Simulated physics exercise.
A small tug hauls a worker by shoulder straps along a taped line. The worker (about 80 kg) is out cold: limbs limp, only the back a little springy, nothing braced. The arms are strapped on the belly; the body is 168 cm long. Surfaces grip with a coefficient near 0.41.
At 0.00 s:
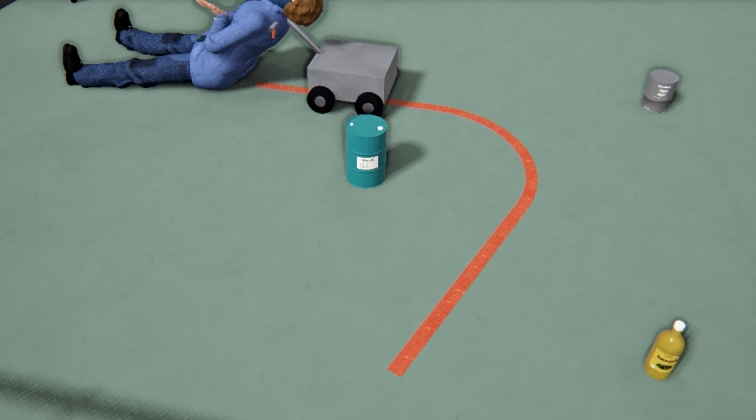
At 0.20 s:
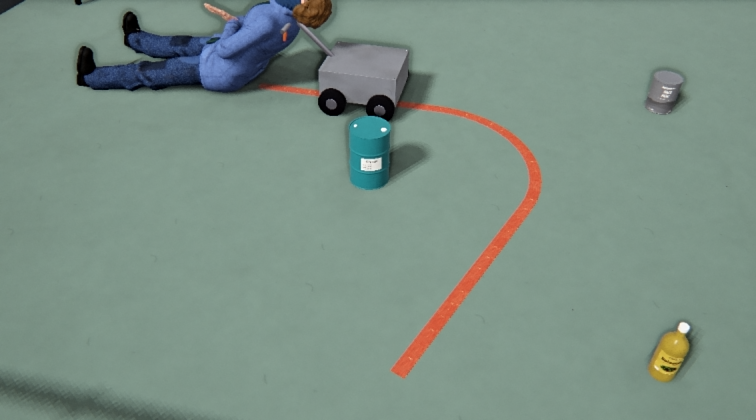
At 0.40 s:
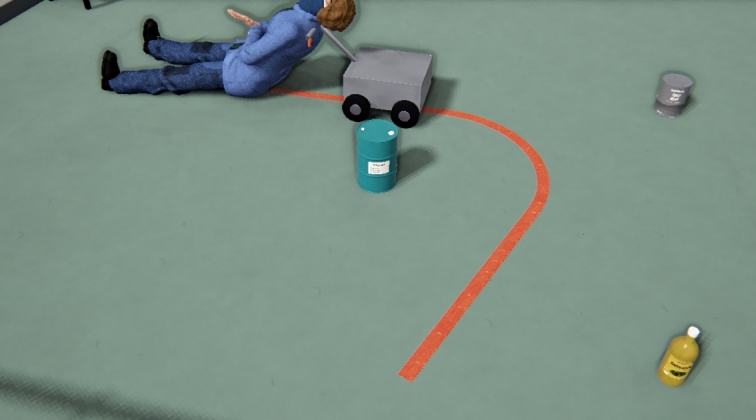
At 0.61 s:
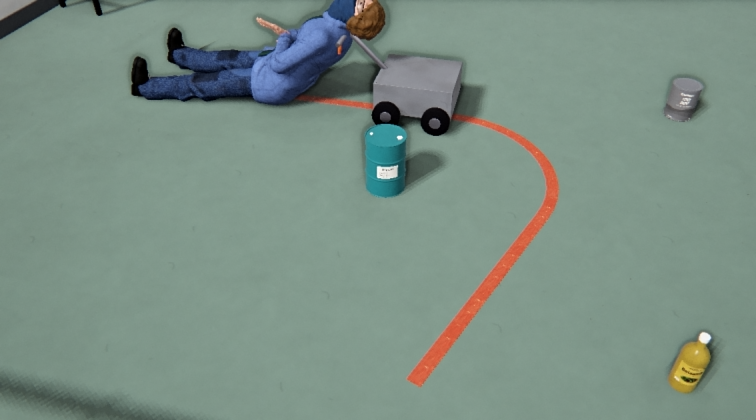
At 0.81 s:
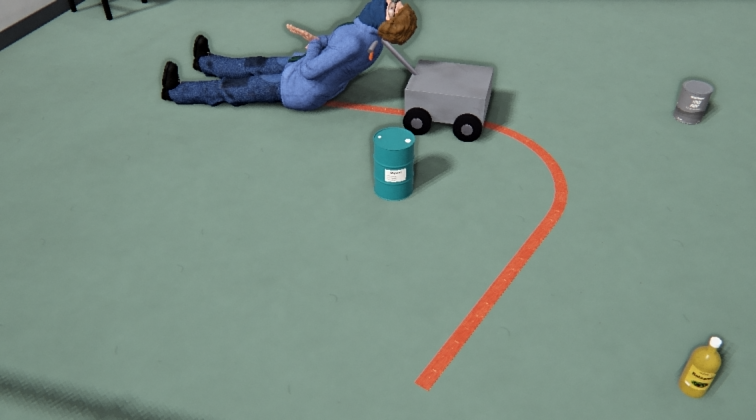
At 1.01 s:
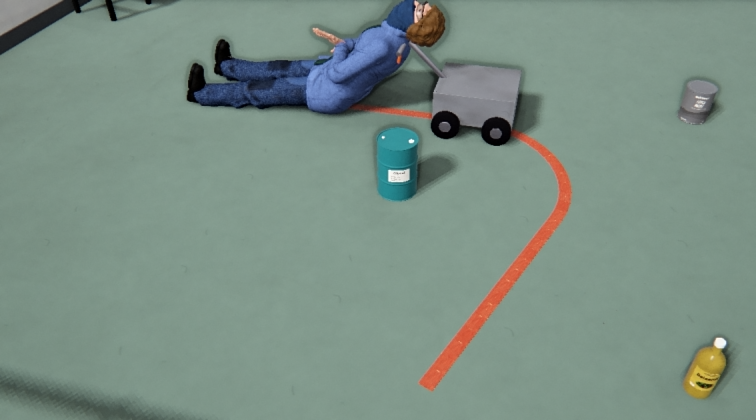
At first, a limp worker in blue lies face up behind a small grey wheeled cart, on an orange line beside a teal bin. The cart then rolls right along the line, dragging the worker with it, legs trailing, past the bin to where the line begins curving.
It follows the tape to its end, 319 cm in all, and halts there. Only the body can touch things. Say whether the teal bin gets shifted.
In the end the teal bin stays put.
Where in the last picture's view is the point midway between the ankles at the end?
At about (494, 188).
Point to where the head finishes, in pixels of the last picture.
At about (404, 293).
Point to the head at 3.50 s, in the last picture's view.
Near (550, 151).
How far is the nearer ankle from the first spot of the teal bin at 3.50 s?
About 60 cm.
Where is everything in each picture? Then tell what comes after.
Teal bin (366, 152), grey can (659, 92), end of the tape (398, 367), in the first frame.
Teal bin (370, 153), grey can (663, 93); 4 cm hauled, in the second frame.
Teal bin (377, 157), grey can (672, 96); 14 cm hauled, in the third frame.
Teal bin (386, 161), grey can (683, 100); 26 cm hauled, in the fourth frame.
Teal bin (394, 164), grey can (693, 103); 40 cm hauled, in the fifth frame.
Teal bin (397, 165), grey can (697, 103), end of the tape (429, 382); 54 cm hauled, in the sixth frame.
After 2.10 s the teal bin is where it stood, near (397, 165) in the last picture's view; the grey can where it stood; the nearer ankle is 89 cm from that spot.
After 2.80 s the teal bin is where it stood, near (397, 165) in the last picture's view; the nearer ankle is 70 cm from that spot.
After 3.50 s the teal bin is where it stood, near (397, 165) in the last picture's view; the grey can where it stood; the nearer ankle is 59 cm from that spot.
After 4.20 s the teal bin is where it stood, near (397, 165) in the last picture's view; the grey can where it stood; the nearer ankle is 44 cm from that spot.
After 5.1 s, teal bin stays put; grey can stays put; yellow bottle stays put.
